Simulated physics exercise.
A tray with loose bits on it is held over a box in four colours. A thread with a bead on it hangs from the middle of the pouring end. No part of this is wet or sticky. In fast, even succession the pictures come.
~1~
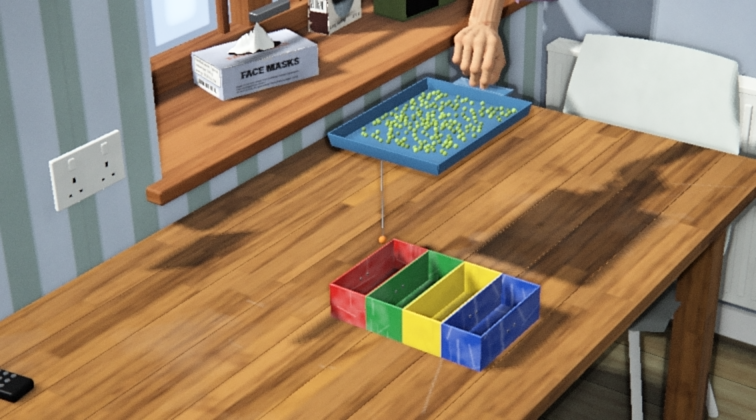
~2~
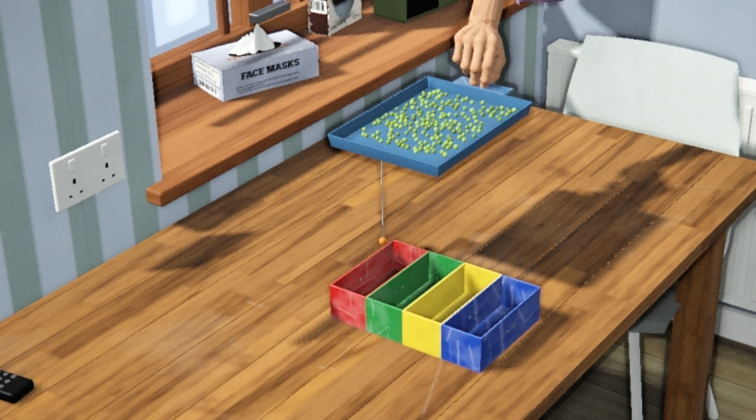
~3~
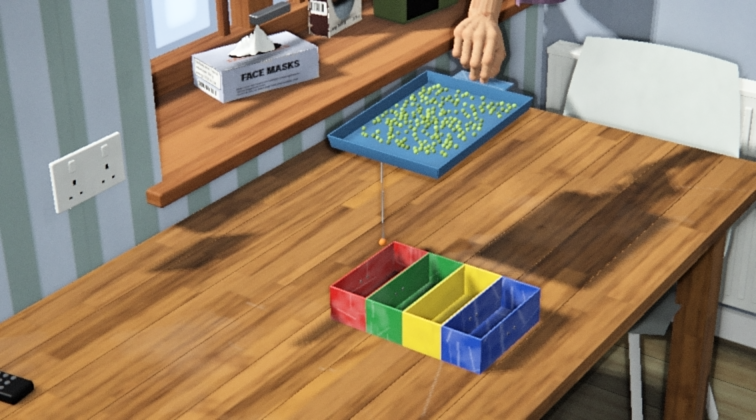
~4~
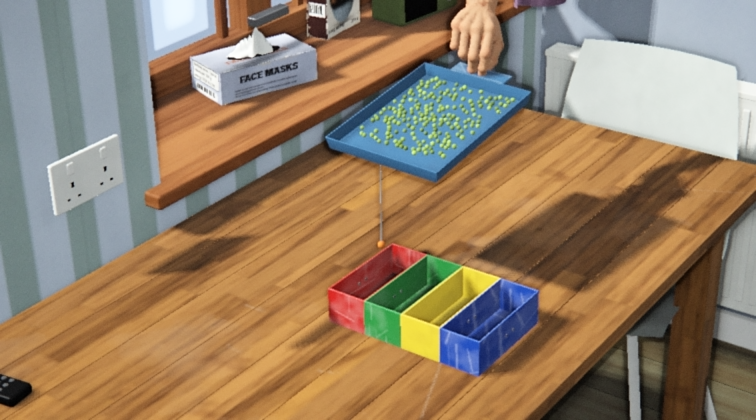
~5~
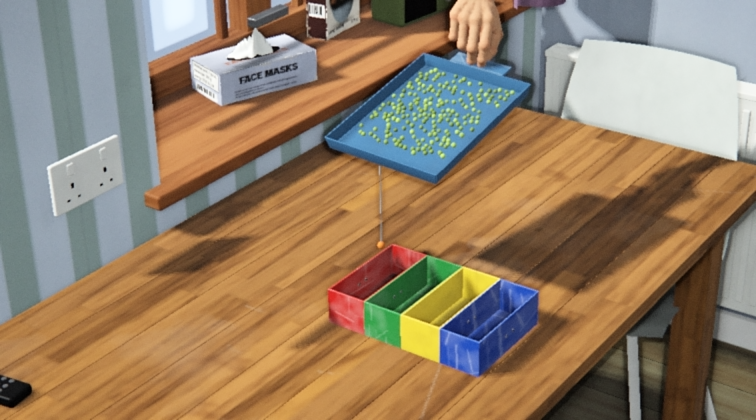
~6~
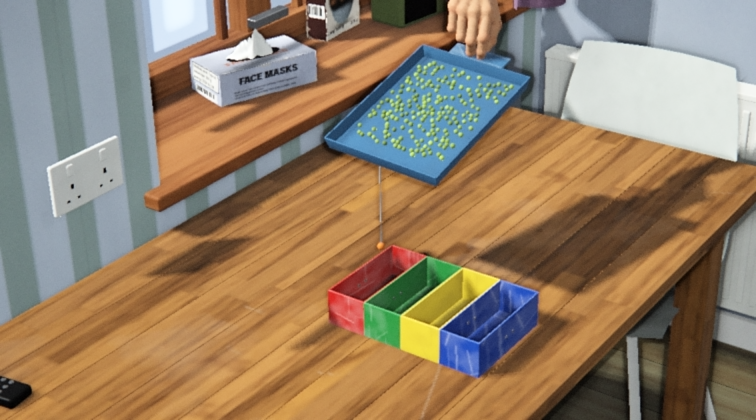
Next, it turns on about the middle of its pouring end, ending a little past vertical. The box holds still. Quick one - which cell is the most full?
The green one is.
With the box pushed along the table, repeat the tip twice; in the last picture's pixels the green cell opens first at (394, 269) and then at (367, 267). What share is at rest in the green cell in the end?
Trial 1 30%, trial 2 10%.
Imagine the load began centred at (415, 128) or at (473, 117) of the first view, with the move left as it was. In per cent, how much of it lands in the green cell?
It would be 70 in a hundred, and then 80 in a hundred.
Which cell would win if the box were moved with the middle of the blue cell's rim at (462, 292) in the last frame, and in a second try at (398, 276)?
The answer is that yellow cell for the first try and blue for the second.
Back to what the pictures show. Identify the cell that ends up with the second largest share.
Place 2: The cell in red.
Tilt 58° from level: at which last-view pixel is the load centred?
Look around (409, 168) in the last picture.
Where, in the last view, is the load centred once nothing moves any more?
Somewhere around (407, 313) in the last picture.
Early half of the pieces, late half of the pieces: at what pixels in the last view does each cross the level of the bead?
Early-half point (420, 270); late-half point (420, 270).
Soon, tray tipped steeply; nearly all on the tray; a stray few in the green cell; a stray few in the yellow cell; a stray few in the red cell; a stray few falling or outside the box.
A while on, tray tipped right over; about two thirds on the tray; a small part in the green cell; a stray few in the yellow cell; a stray few in the red cell; a stray few in the blue cell; about a quarter falling or outside the box.
Towards the end, tray tipped past a quarter turn; most in the green cell; about a quarter in the red cell; a stray few in the yellow cell; a stray few in the blue cell; a stray few falling or outside the box.
Finally, tray tipped past a quarter turn; most in the green cell; about a quarter in the red cell; a stray few in the yellow cell; a stray few in the blue cell; a stray few outside the box.
